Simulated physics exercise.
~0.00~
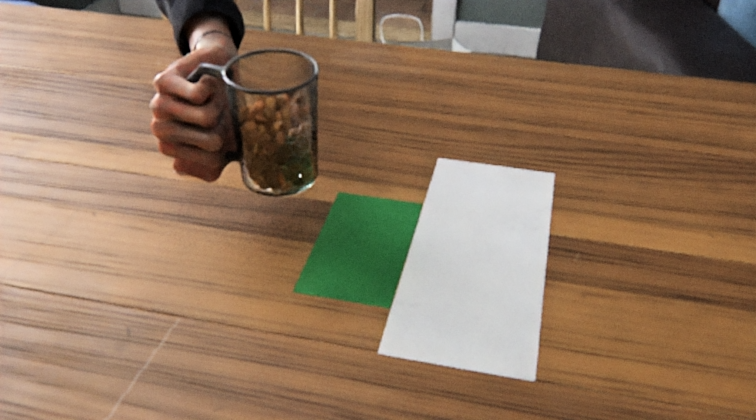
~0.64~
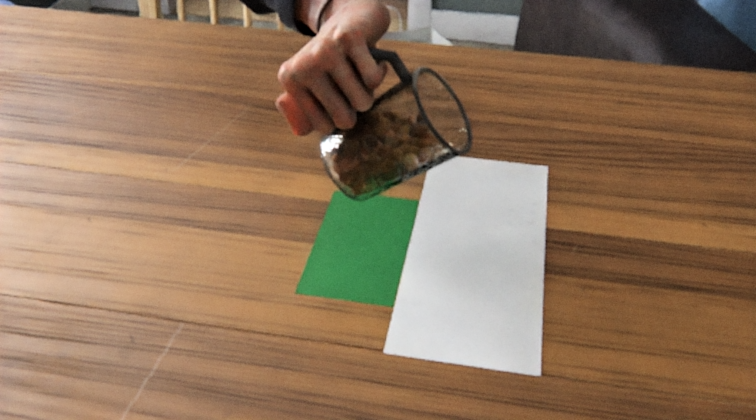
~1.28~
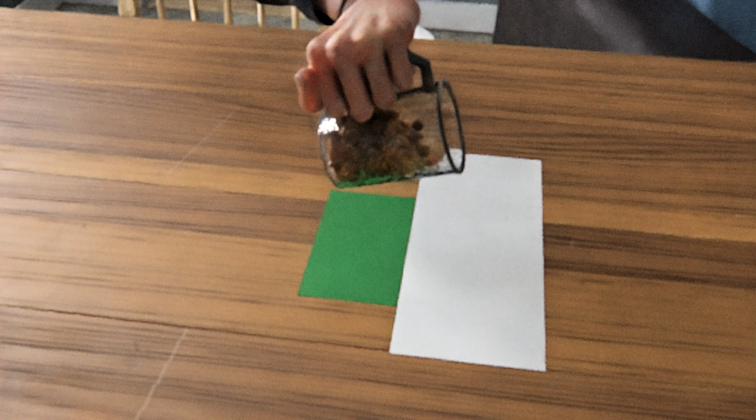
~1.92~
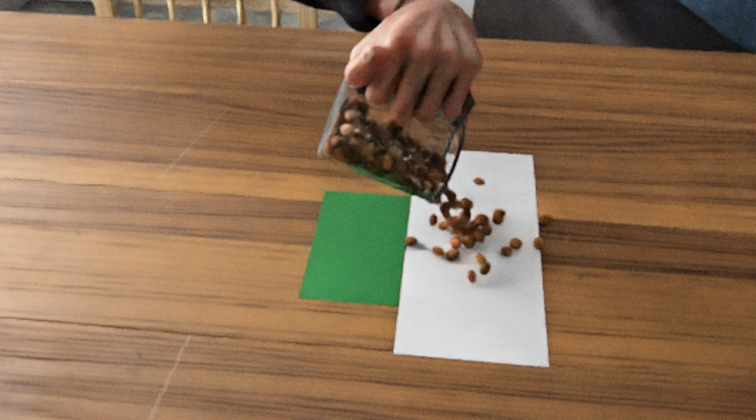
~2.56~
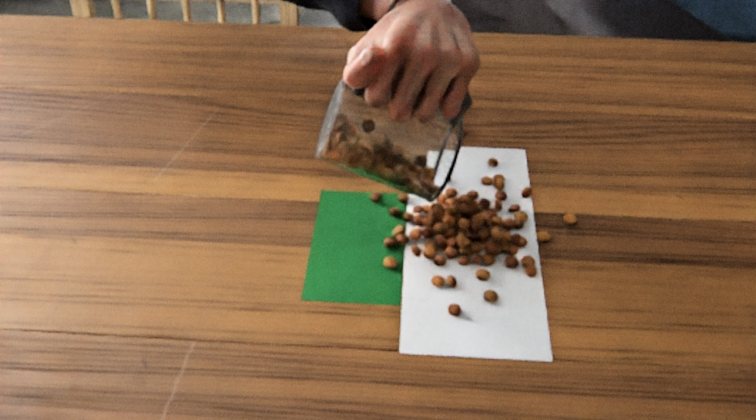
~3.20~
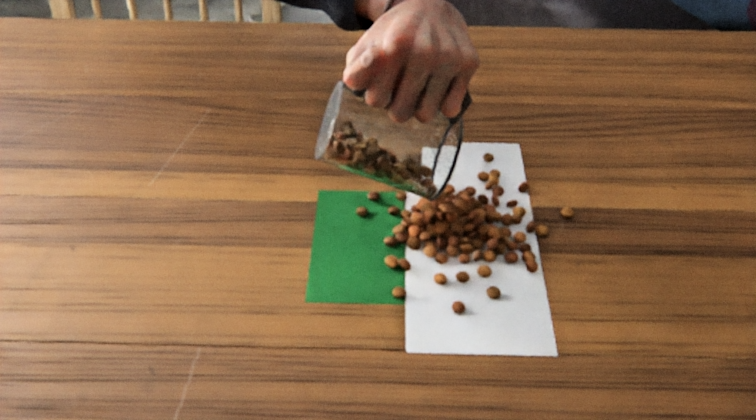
The clip opens with a hand holding an upright glass cup of brown kibble over a wooden table, left of a green mat and a larger white mat. The hand carries the cup to the right and tips it toward the white mat, with the kibble still inside. It pauses nearly on its side, then tilts further, and pieces spill from the rim onto the white mat. The pile spreads, and a few bits roll onto the green mat and past the right edge. At the end, most kibble lies heaped on white, while some remains in the tilted cup.
